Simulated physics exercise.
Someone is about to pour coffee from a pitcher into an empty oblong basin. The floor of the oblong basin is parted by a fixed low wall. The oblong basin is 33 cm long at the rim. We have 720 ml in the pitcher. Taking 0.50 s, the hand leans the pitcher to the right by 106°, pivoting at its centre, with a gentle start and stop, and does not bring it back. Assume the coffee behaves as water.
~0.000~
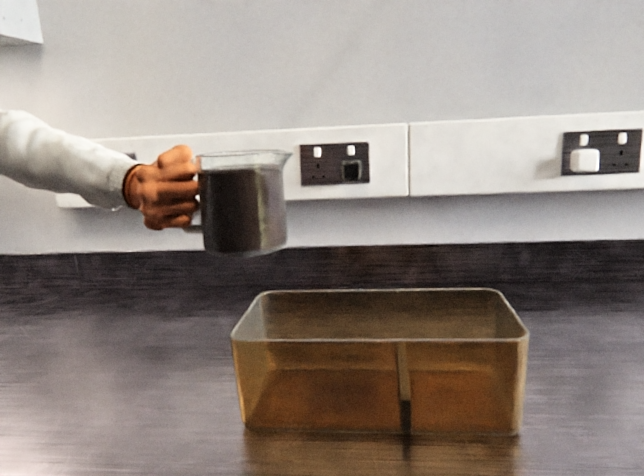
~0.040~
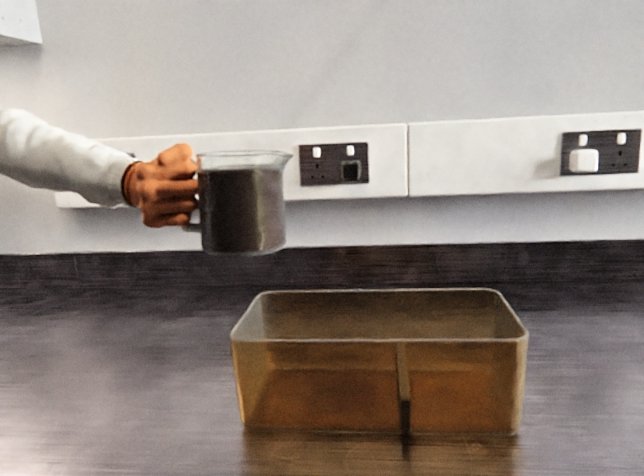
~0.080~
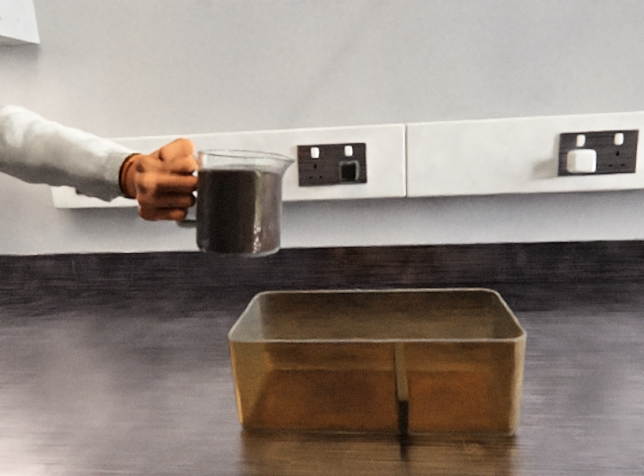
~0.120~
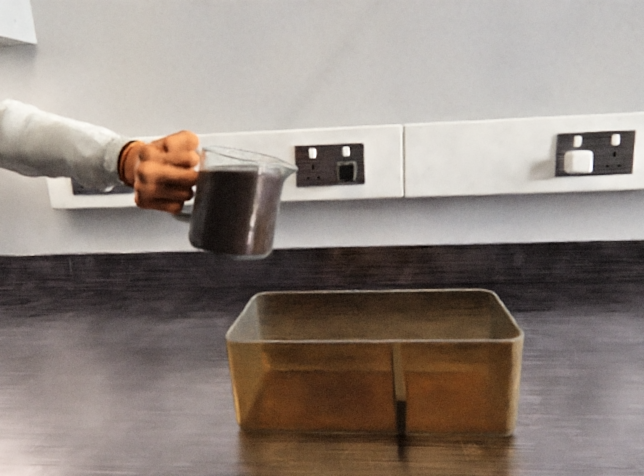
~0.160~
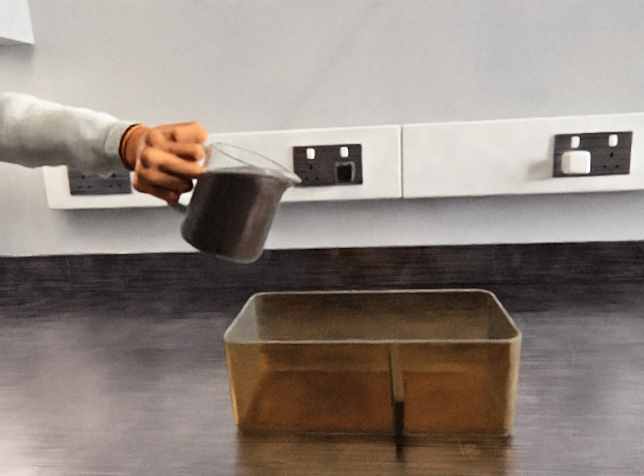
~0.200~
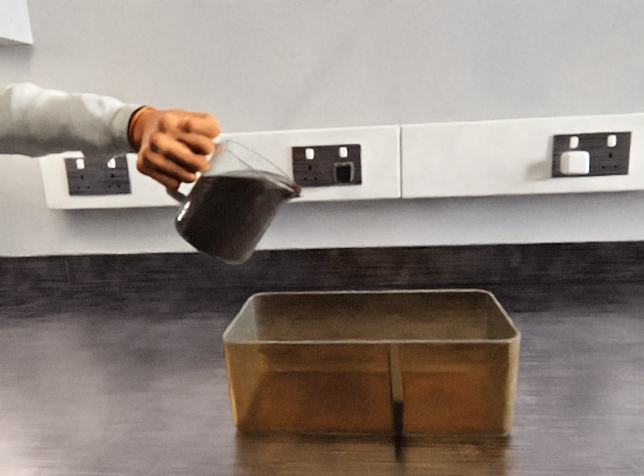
A hand held a pitcher of dark coffee nearly upright above a brownish, see-through oblong basin with a dividing wall, then leaned it steadily to the right until the coffee reached its rim.
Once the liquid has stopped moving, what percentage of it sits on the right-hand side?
About 8 per cent.
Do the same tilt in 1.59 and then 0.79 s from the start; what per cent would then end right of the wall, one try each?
Some 5 and 10 per cent, in that order.
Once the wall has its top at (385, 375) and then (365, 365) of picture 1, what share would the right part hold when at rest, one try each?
In order, 15 and 30 per cent.
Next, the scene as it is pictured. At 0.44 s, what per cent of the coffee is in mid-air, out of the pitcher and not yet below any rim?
Roughly 30 %.
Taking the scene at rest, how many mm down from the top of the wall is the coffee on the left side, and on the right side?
The left side gives some 20 mm, the right side some 38 mm.
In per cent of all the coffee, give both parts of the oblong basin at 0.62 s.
Near 62 on the left, 1 on the right.
Then, 0.44 s in, the tilt is 102° and 54 per cent is still to pour, 16 is left of the wall and 0 right of it.
Then, 0.62 s in, the tilt is 106° and 16 per cent is still to pour, 63 is left of the wall and 1 right of it.
Then, 0.80 s in, the tilt is 106° and 4 per cent is still to pour, 79 is left of the wall and 6 right of it.
Then, 1.00 s in, the tilt is 106° and 1 per cent is still to pour, 85 is left of the wall and 8 right of it.
Finally, 86 per cent lies left of the wall, 8 right of it and 6 outside.
